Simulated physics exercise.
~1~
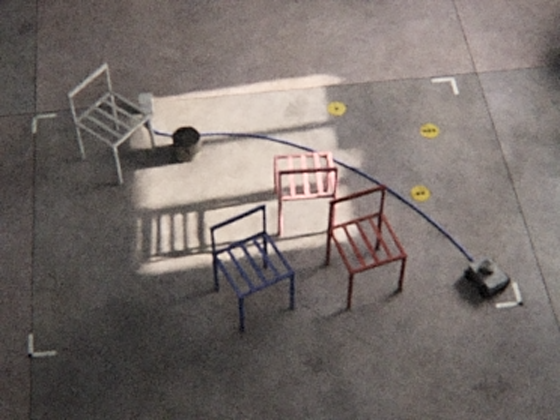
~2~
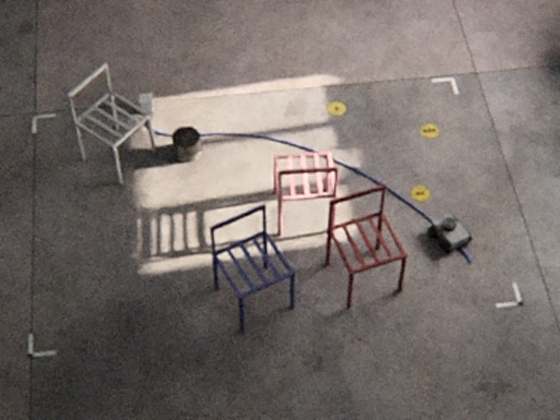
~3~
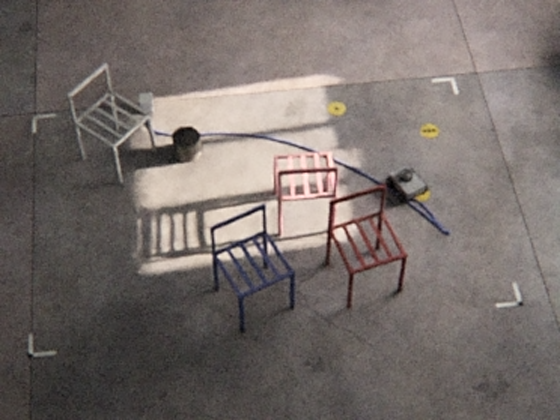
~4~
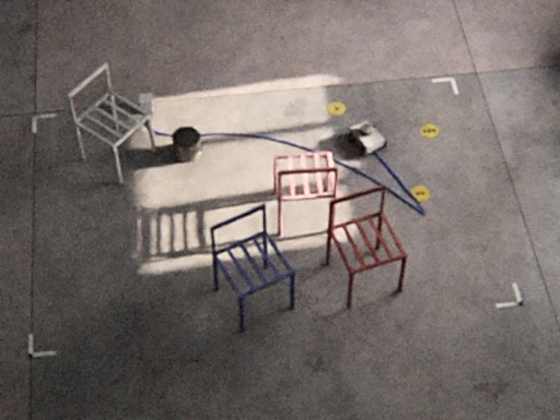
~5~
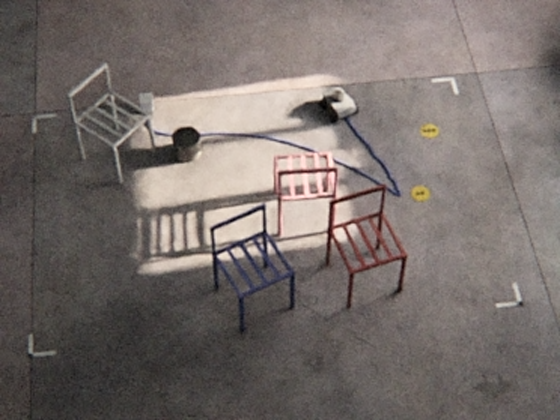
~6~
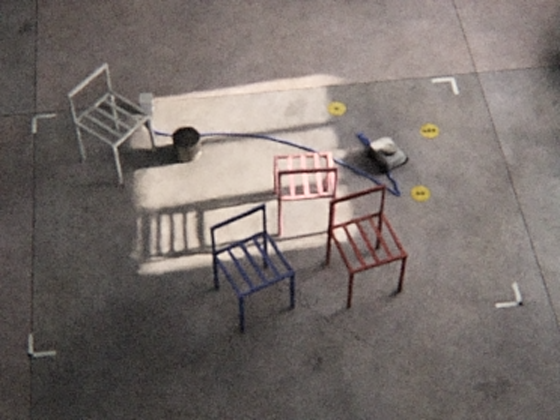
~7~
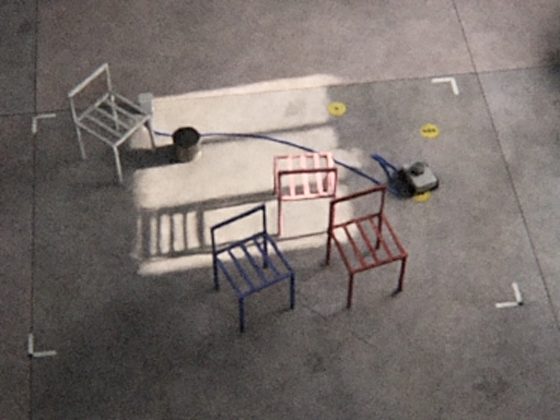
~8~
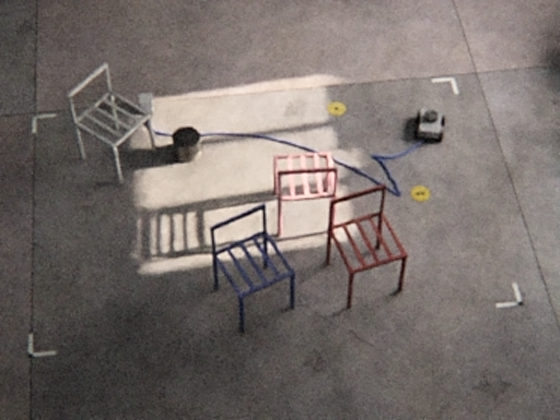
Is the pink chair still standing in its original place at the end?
Yes, the pink chair stays where it was the whole way through, even as the cart drags the lead around close by.
The clip opens on a small dark cart at the lower right of a taped-off floor, with a blue lead curving from it past the pink and red chairs and the black bucket toward the white chair. The cart drives up and left to the yellow mark near the top, and the lead folds into a bend behind it. It then turns back down and right to the lower yellow mark. Finally it heads up to the mark at the right and ends there, the lead lying in a zigzag behind it and every chair and the bucket still in place.
